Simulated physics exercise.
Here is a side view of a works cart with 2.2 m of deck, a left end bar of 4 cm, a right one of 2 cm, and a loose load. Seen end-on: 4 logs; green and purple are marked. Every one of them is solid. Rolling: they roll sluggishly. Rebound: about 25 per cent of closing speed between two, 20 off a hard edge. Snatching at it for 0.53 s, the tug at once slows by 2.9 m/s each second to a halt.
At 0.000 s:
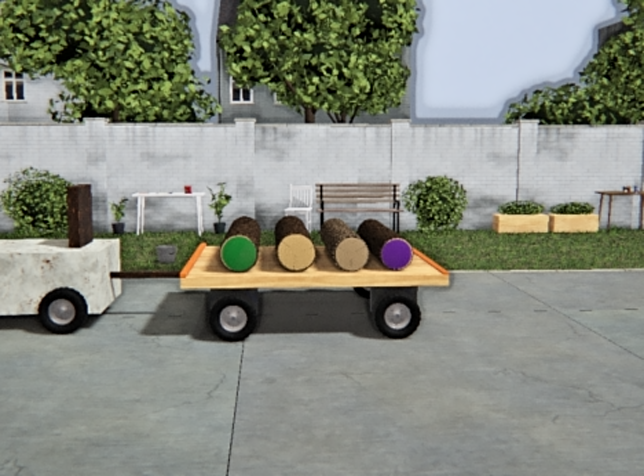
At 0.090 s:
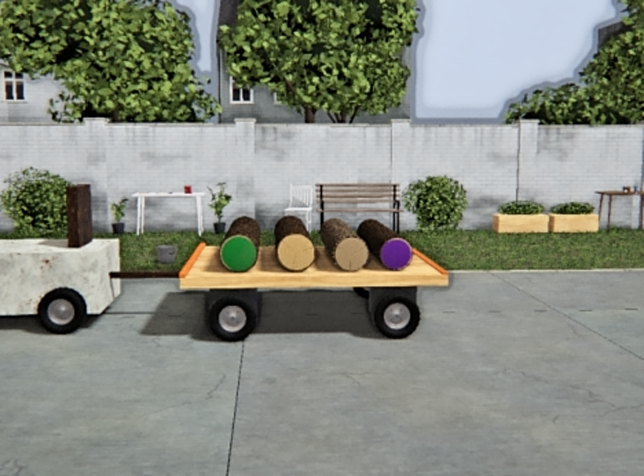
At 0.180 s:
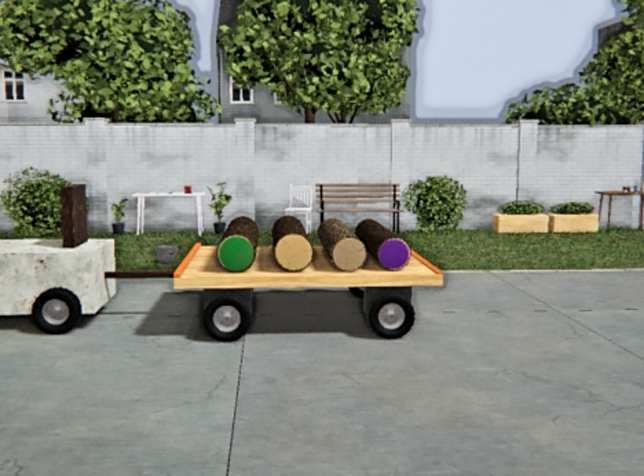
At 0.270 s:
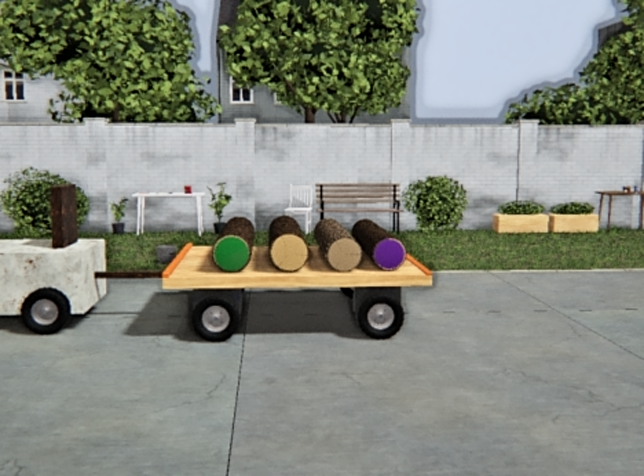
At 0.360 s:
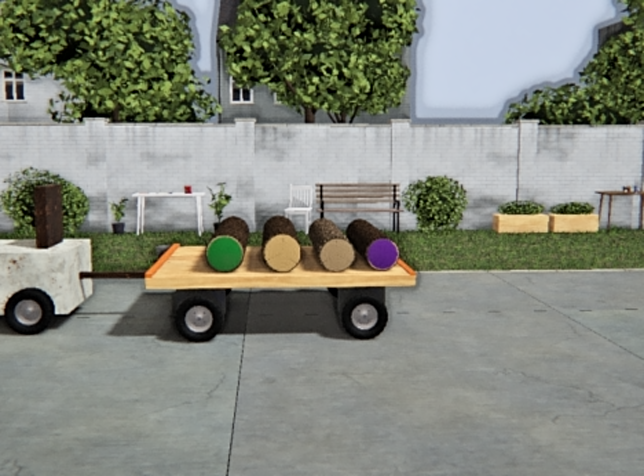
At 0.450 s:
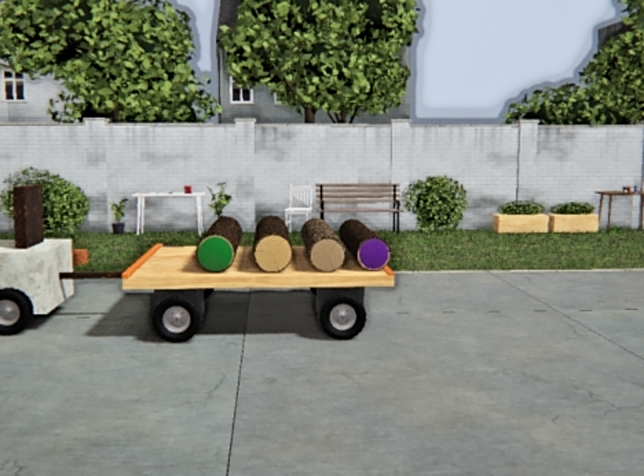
A flat wooden cart carrying four logs, one with a green end and one with a purple end, stands hitched behind a pale tug on a paved yard. The tug then pulls it left, slowly at first and then faster, while the logs roll slightly toward the cart's right end.
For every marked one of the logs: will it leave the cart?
Green - no, purple - yes.
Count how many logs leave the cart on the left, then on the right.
Count by side - left 0, right 2.
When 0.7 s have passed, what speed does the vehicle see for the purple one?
It's going at around 1.5 m/s.
After 0.7 s, green is on the deck, 105 cm from the right bar, rolling right along the cart; purple is over the right bar and falling; 1 over a bar so far.
After 0.8 s, green is on the deck, 90 cm from the right bar, rolling right along the cart; purple is over the right bar and falling; 1 over a bar so far.
After 1.0 s, green is on the deck, 70 cm from the right bar, rolling right along the cart; purple is over the right bar and down; 2 over a bar so far.
At rest (2.5 s), green is on the deck, 90 cm from the right bar; purple is over the right bar and down; 2 over a bar so far.
